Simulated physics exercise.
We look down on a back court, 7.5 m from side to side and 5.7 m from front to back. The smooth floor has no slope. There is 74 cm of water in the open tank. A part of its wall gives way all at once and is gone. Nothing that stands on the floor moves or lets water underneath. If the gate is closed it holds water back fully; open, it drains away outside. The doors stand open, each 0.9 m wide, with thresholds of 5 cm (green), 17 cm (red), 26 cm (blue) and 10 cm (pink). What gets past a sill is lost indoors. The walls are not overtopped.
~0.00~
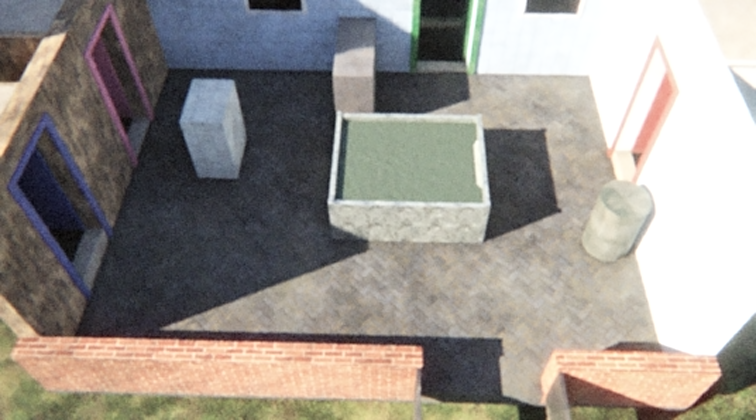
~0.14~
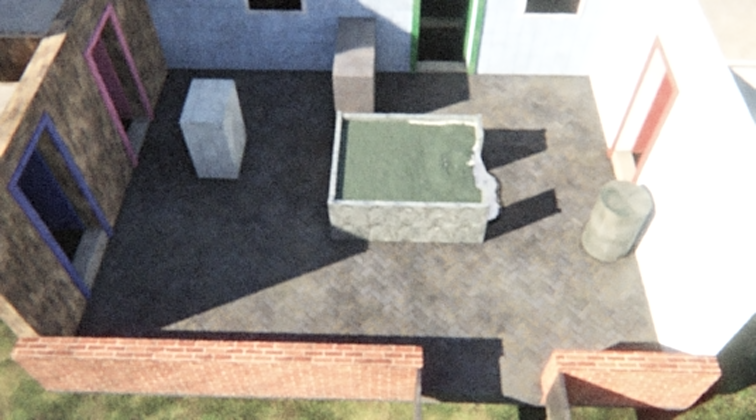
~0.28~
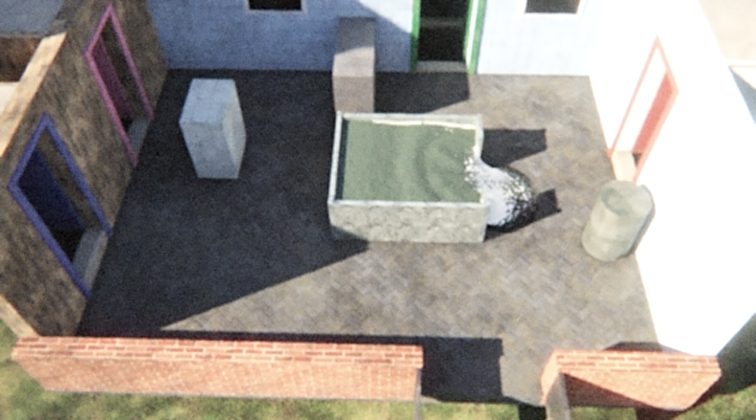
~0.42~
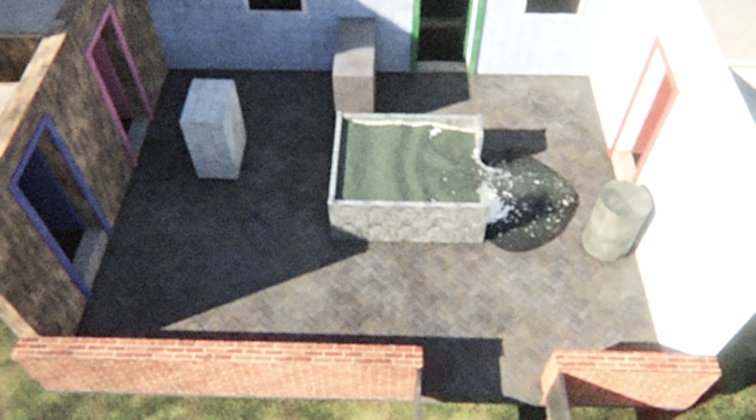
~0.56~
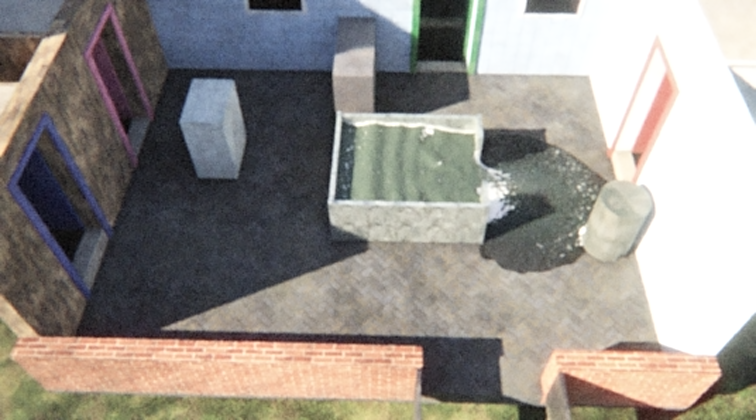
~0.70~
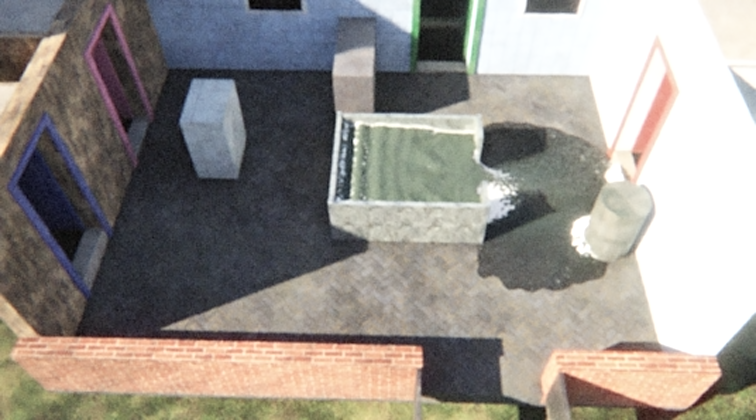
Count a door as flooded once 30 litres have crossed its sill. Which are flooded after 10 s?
Door by door: At the green door it goes over the limit; at the red door it exceeds the limit; at the blue door it stays under the limit; at the pink door it does not reach the limit.
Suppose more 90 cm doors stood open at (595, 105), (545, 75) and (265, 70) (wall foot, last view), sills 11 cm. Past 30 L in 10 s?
In turn: Over, past it, under.
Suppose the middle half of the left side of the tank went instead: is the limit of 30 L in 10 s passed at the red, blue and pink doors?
Against that limit: Red under, blue under, pink under.
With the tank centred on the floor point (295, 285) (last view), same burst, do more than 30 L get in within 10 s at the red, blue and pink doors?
Against that limit: Red not over, blue below, pink not over.
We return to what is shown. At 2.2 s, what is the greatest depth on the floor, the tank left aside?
Roughly 36 cm.
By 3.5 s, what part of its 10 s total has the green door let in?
About 0 per cent.
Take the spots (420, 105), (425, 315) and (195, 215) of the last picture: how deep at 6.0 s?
About 10, 2 and 0 cm.
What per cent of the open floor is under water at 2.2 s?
Near 20 per cent is wet.
After 1.4 s water covers 20 % of the floor and is deepest (41 cm) near (621, 206); green door not reached, red door 34 cm at the sill, 42 L in, blue door not reached, pink door not reached.
After 2.2 s water covers 20 % of the floor and is deepest (36 cm) near (589, 84); green door not reached, red door 33 cm at the sill, 114 L in, blue door not reached, pink door not reached.
After 3.5 s water covers 40 % of the floor and is deepest (26 cm) near (588, 77); green door 6 cm at the sill, 0 L in, red door 22 cm at the sill, 179 L in, blue door not reached, pink door not reached.
After 6.0 s water covers 60 % of the floor and is deepest (18 cm) near (589, 84); green door 7 cm at the sill, 3 L in, red door 13 cm at the sill, 201 L in, blue door not reached, pink door not reached.
After 10.0 s water covers 85 % of the floor and is deepest (14 cm) near (382, 74); green door 11 cm at the sill, 64 L in, red door 12 cm at the sill, 201 L in, blue door 4 cm at the sill, 0 L in, pink door 2 cm at the sill, 0 L in.
